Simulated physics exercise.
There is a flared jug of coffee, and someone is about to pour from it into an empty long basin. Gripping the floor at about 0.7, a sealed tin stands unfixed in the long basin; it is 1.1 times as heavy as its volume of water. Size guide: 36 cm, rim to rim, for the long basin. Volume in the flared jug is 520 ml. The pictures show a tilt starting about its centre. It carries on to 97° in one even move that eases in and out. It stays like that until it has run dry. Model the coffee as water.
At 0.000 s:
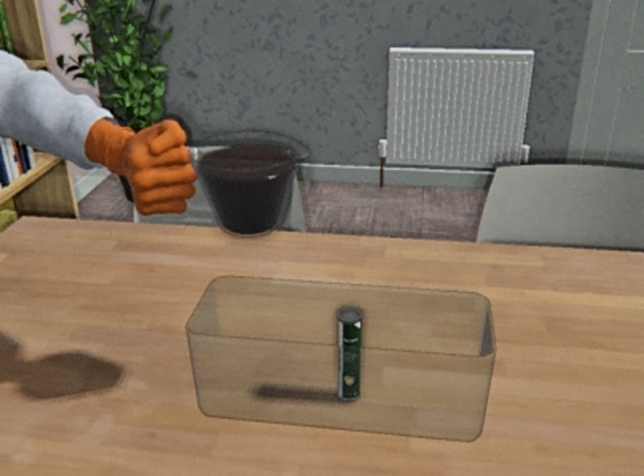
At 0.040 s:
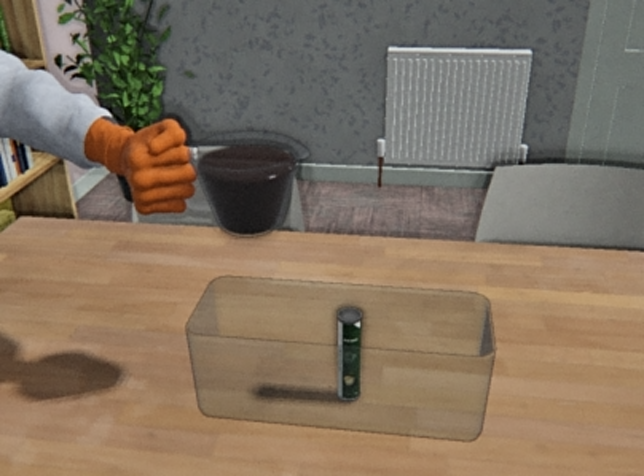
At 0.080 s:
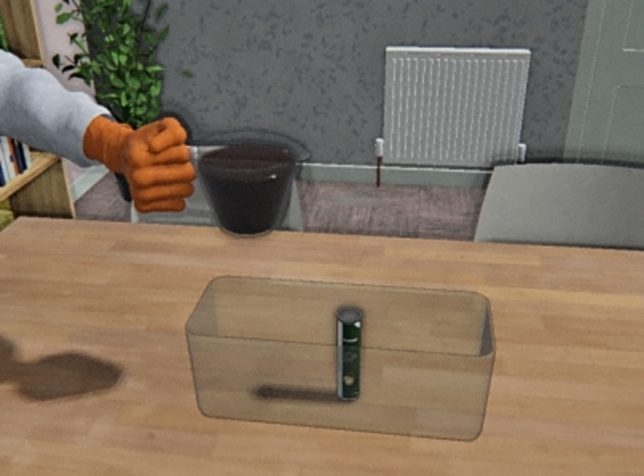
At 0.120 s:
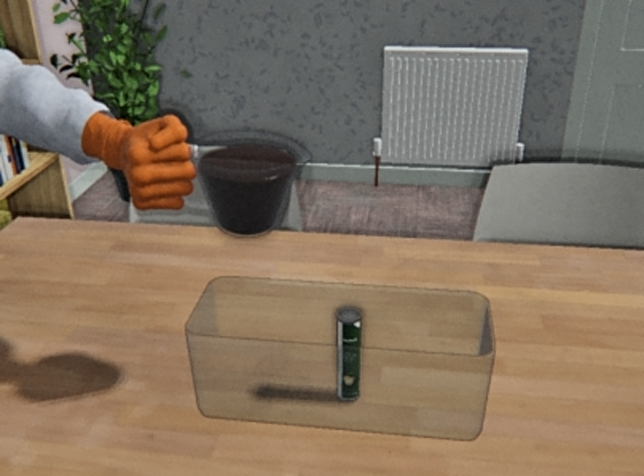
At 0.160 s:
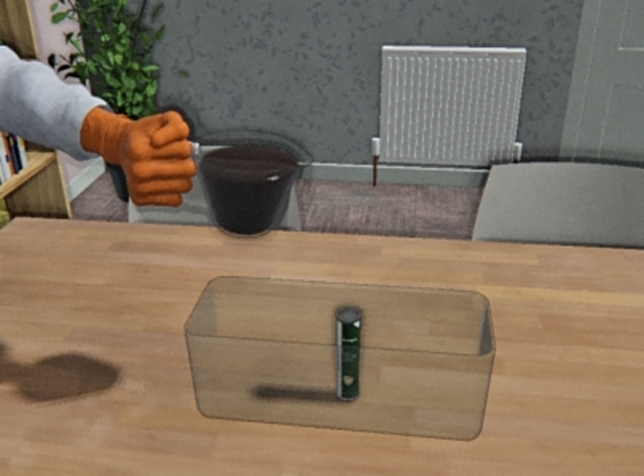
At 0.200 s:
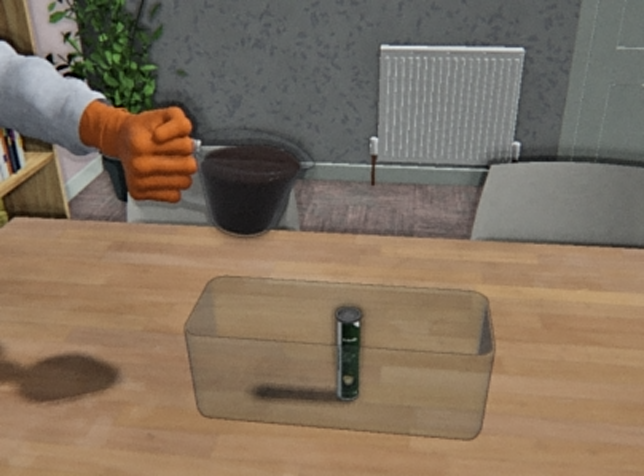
The clip opens on an orange-gloved hand beside a see-through jug of dark liquid, level above a wooden table where a long clear basin stands with a small dark green tin. The jug then tilts slightly to the right, while the basin and tin stay still.
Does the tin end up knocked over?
No - looks like it will stay erect.
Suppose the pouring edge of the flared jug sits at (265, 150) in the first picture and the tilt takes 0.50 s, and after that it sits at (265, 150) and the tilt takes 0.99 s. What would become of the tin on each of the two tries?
The tin overturns the first time and overturns the second time.
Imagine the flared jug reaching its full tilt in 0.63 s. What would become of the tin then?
The tin tumbles.
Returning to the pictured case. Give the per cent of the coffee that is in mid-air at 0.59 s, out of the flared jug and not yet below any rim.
Some 28 % is the figure.
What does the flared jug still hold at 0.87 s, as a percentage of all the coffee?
About 10 % is still there.
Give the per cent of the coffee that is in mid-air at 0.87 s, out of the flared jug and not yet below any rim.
Around 18 per cent of the liquid is in flight.
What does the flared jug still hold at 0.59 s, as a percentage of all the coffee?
Fraction remaining: Approx. 64 per cent.
Then, 0.59 s in, the tilt is 62° and 64 per cent is still to pour; the tin stands where it began.
Then, 0.87 s in, the tilt is 94° and 10 per cent is still to pour; the tin stands where it began.
Then, 1.17 s in, the tilt is 97° and 0 per cent is still to pour; the tin stands where it began.
Then, 1.49 s in, the tilt is 97° and 0 per cent is still to pour; the tin stands where it began.
Finally, the tin stands where it began.
